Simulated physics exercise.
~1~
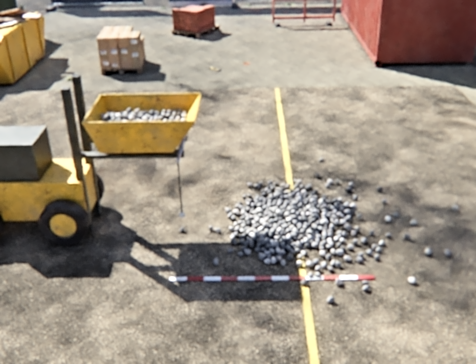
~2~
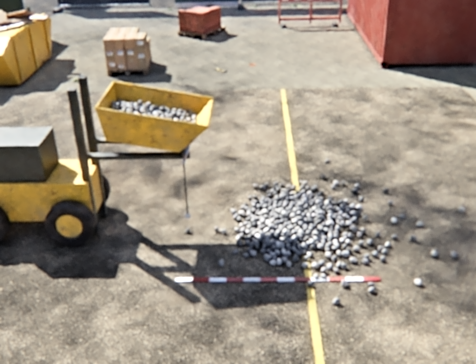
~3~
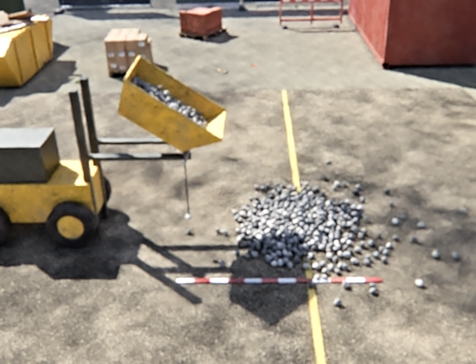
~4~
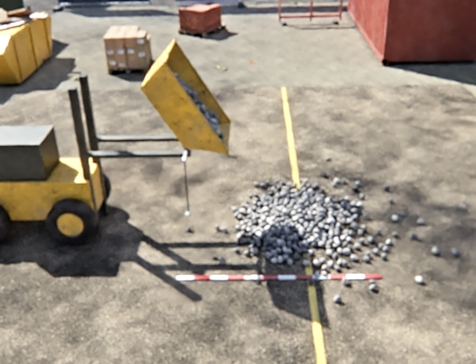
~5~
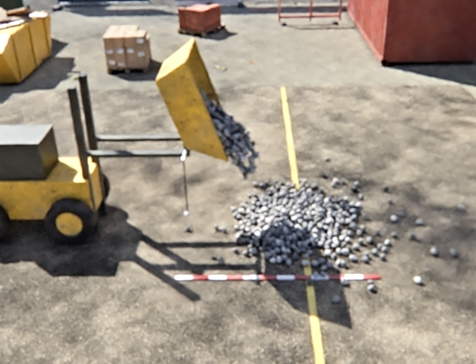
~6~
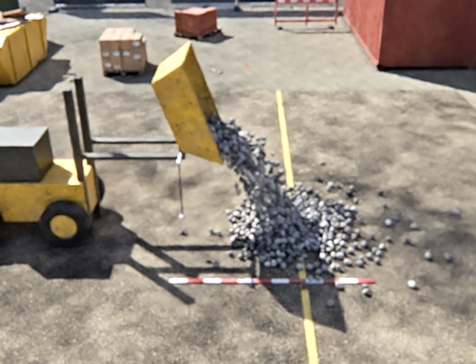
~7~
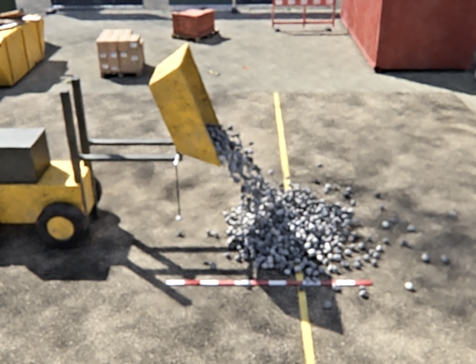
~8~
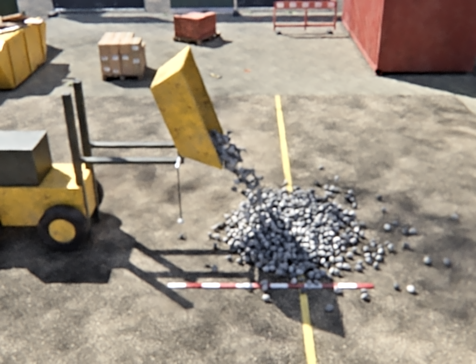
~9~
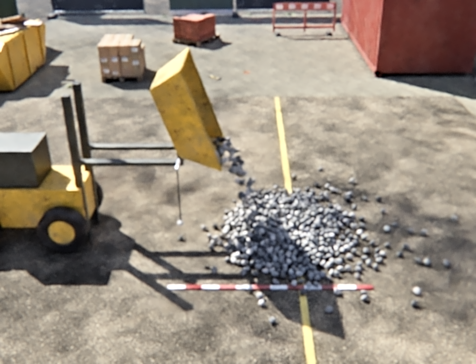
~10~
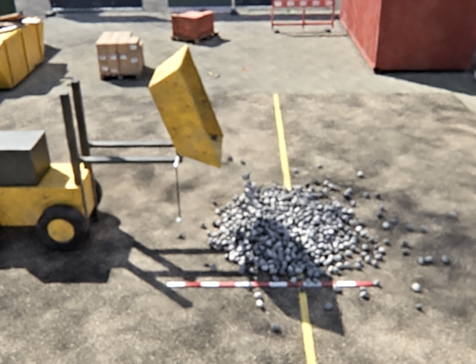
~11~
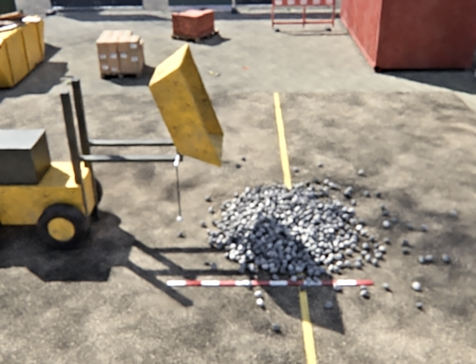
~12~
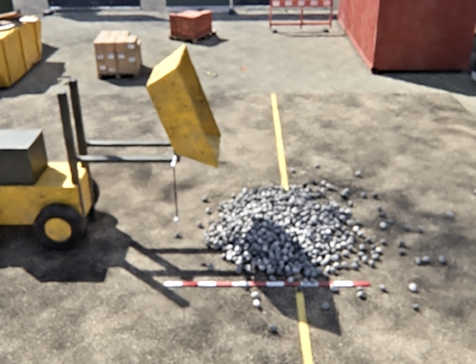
A yellow forklift on the left tipped its raised yellow skip steeply to the right, and grey stones poured out onto the pile already lying across a yellow line, leaving a bigger heap on both sides while the emptied skip stayed tilted.
